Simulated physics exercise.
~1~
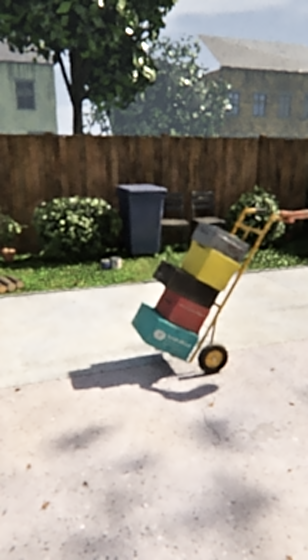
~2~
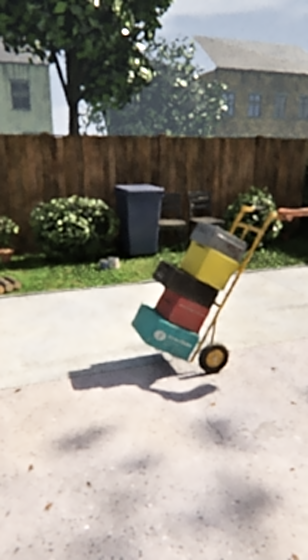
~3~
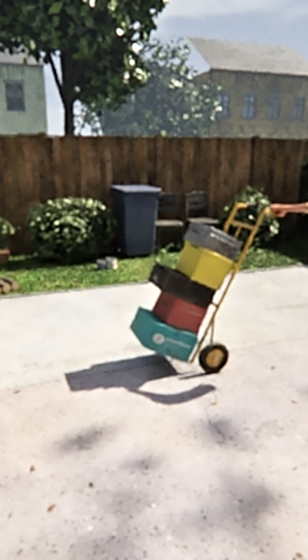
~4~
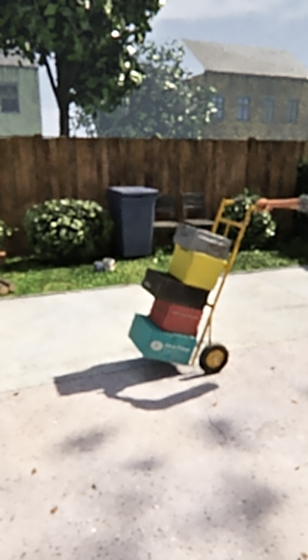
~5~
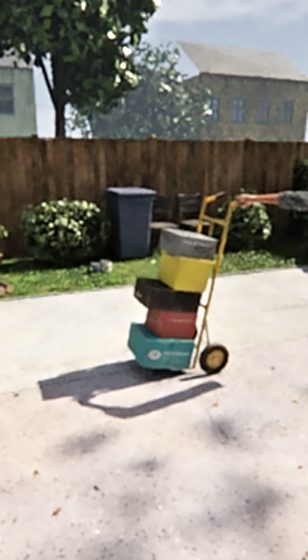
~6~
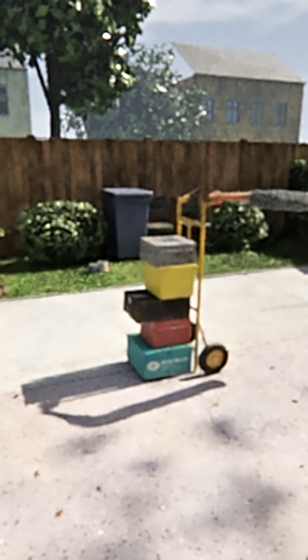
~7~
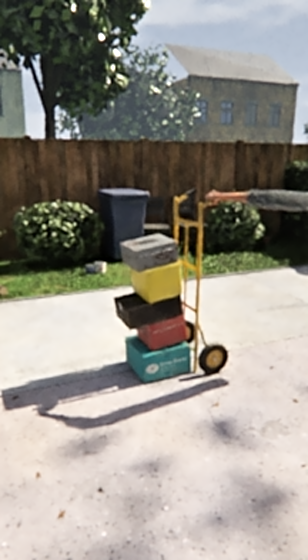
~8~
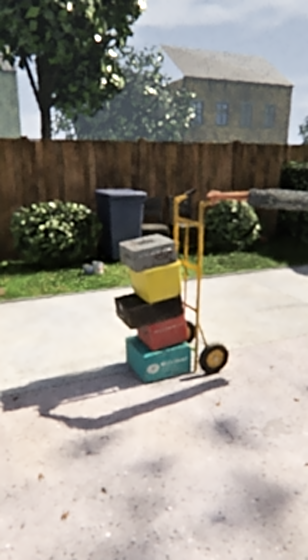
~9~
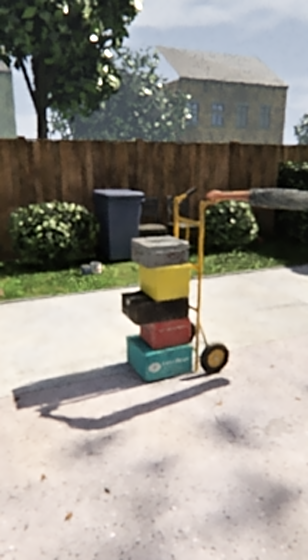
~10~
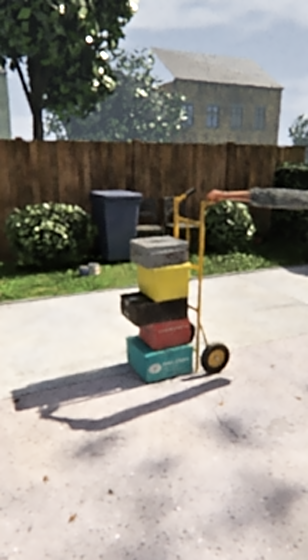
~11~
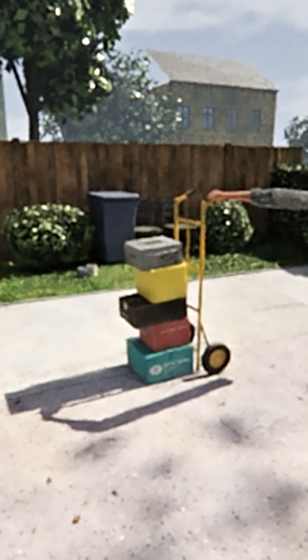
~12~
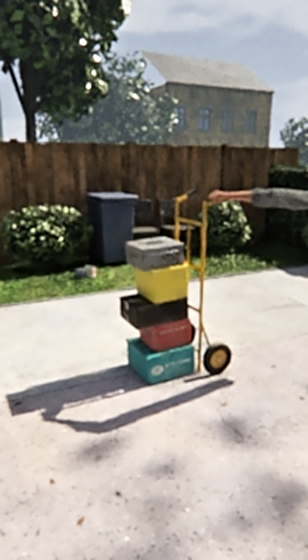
Yellow hand truck with five stacked boxes being tipped upright by an arm, the stack rocking briefly and settling without toppling.
